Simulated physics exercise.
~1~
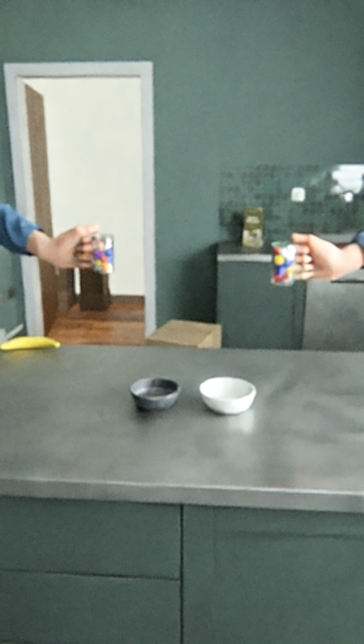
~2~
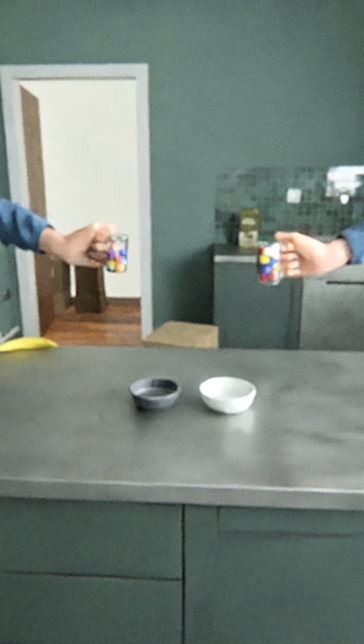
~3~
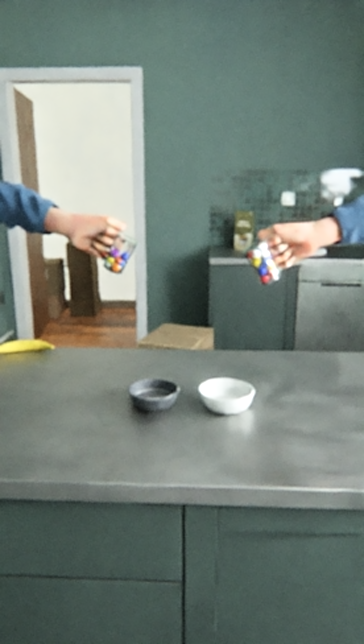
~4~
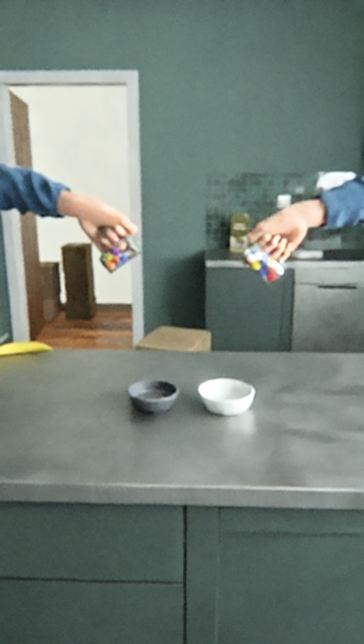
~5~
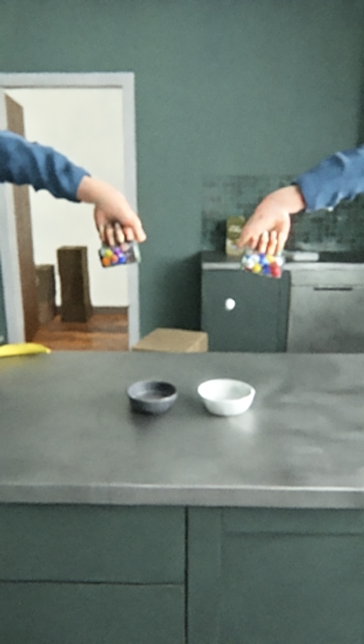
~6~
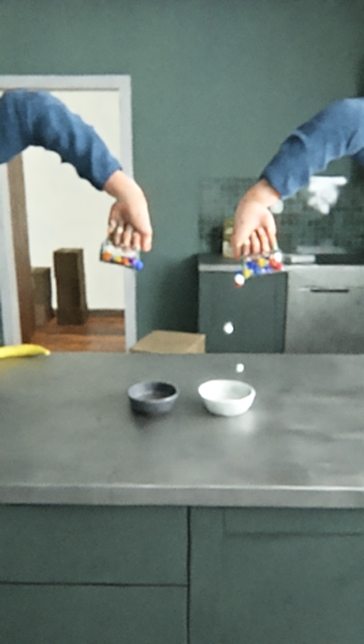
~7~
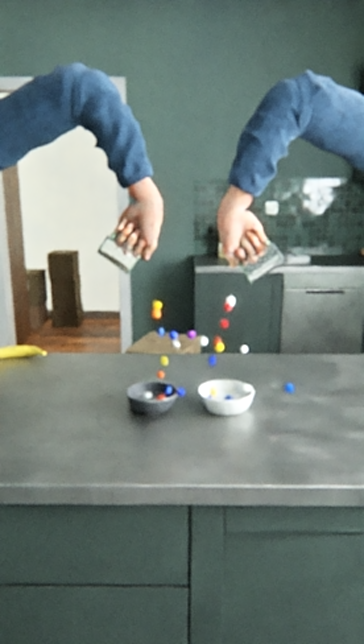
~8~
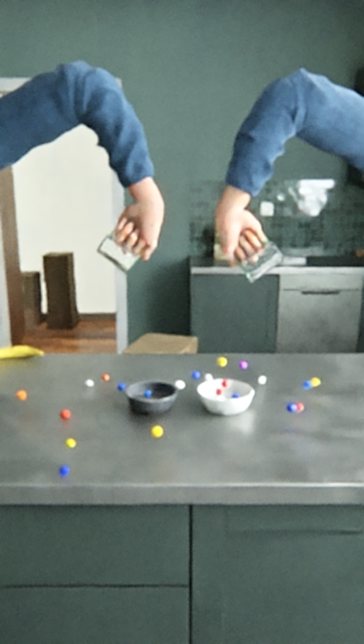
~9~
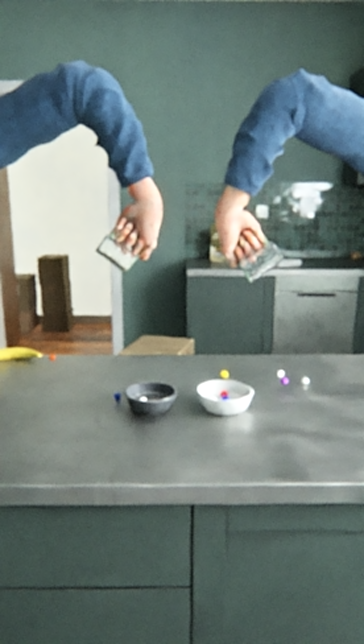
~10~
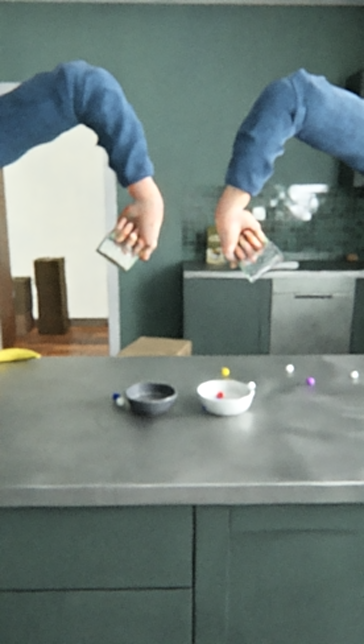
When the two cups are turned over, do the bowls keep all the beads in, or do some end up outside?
Some end up outside both bowls. Only a few beads stay in the dark bowl on the left and the white bowl on the right, while most bounce out and scatter.
